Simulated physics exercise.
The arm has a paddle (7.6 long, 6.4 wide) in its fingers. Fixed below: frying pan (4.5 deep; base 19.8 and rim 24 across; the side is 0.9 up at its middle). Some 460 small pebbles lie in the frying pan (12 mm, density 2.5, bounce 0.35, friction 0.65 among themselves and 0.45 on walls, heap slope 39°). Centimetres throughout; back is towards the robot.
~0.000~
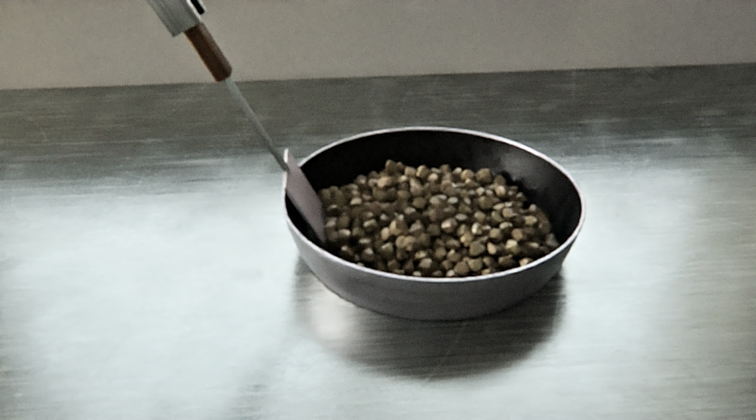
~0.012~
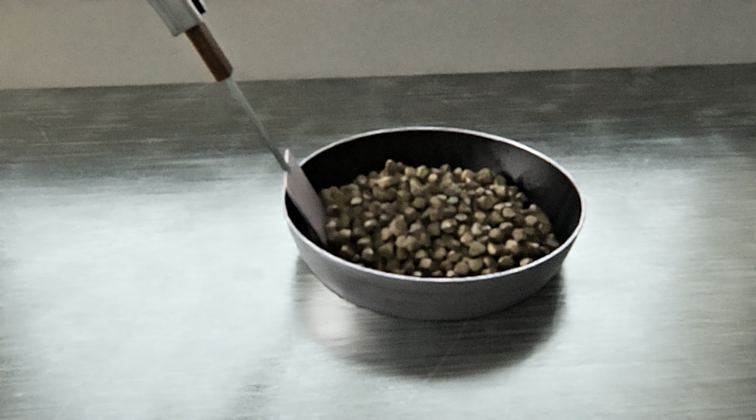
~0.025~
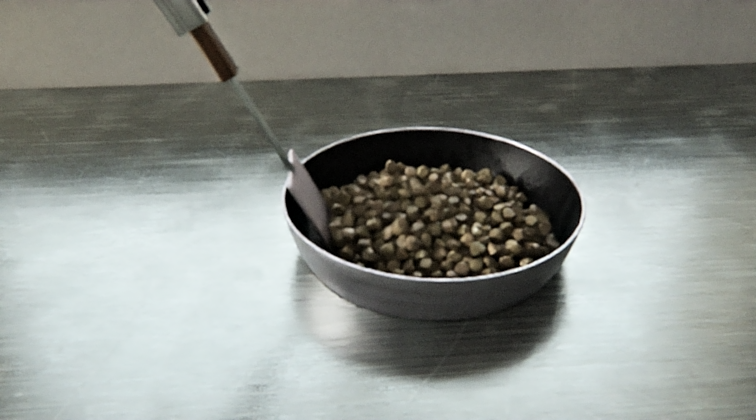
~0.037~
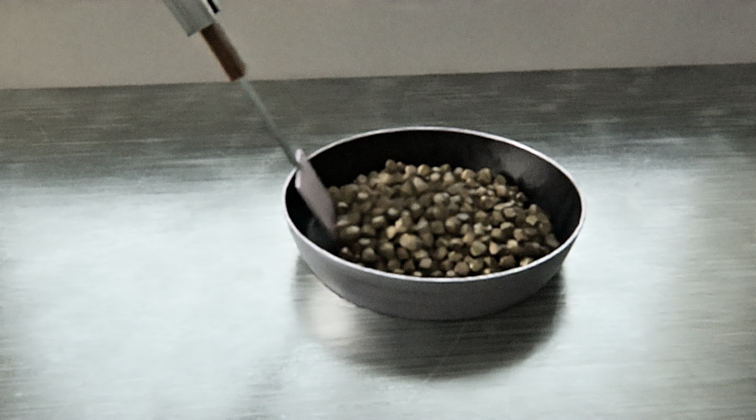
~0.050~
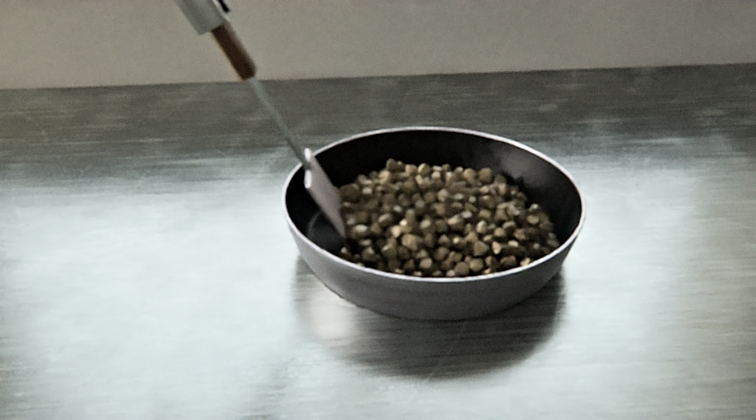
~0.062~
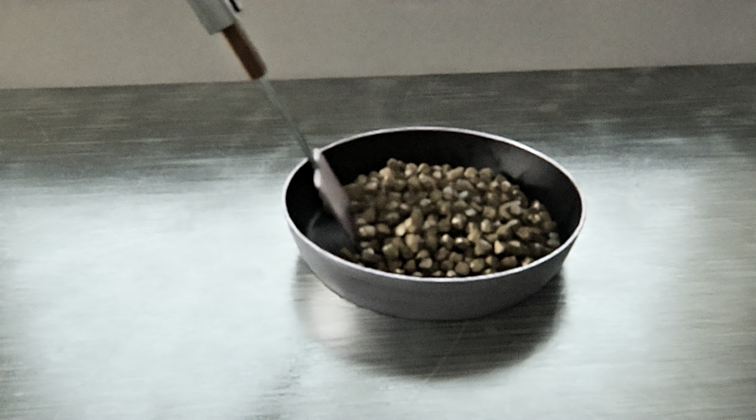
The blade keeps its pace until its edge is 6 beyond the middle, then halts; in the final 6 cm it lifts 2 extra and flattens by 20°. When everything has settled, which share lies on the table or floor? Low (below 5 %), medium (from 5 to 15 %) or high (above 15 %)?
Answer: Low; below 5 % of the small pebbles finish on the table or floor.
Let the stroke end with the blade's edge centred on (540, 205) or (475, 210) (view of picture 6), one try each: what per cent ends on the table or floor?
About 10 and 0 per cent.
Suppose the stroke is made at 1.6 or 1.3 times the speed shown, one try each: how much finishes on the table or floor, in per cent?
About 5 and 0 per cent.
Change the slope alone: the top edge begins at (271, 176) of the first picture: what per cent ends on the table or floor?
Some 0 per cent.
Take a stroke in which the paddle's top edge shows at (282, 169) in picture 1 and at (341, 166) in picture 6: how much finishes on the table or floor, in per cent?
About 10 per cent.
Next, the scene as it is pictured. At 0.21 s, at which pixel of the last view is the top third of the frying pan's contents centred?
Near (479, 197).
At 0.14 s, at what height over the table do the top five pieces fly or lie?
Roughly 5 cm.
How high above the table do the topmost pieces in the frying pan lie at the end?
About 6.0 cm.
By 0.14 s, sloping 64°, highest piece 5 above the table; 465 in the frying pan.
By 0.21 s, sloping 55°, highest piece 6 above the table; 465 in the frying pan.
By 0.45 s, sloping 44°, highest piece 6 above the table; 462 in the frying pan, 3 on the table or floor.
By 1.50 s, sloping 44°, highest piece 6 above the table; 462 in the frying pan, 3 on the table or floor.
Final count, 462 in the frying pan, 3 on the table or floor. That is 1 % on the table or floor.
